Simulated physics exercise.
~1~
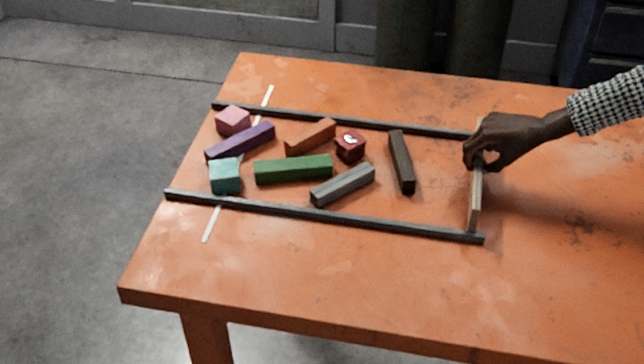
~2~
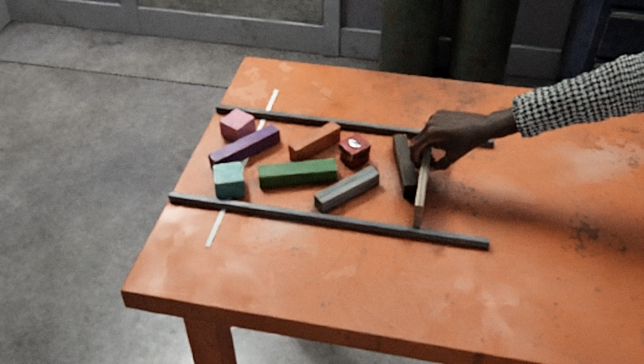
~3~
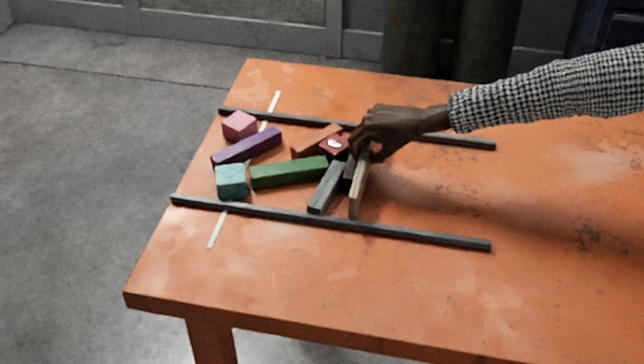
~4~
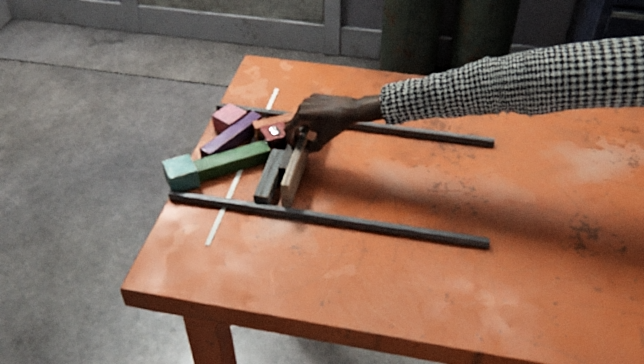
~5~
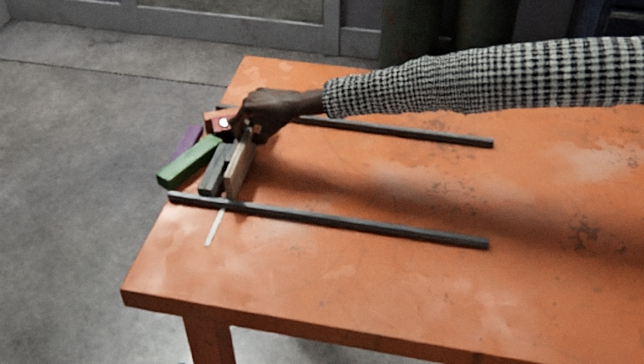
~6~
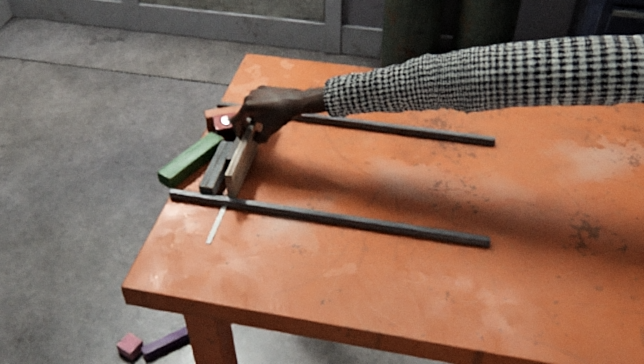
In the video, a hand slides an upright board leftward along a channel on an orange table, pushing coloured bars and blocks toward the end. The board stops near the white tape, with the pink block and purple bar on the floor and the green bar jutting over the edge.
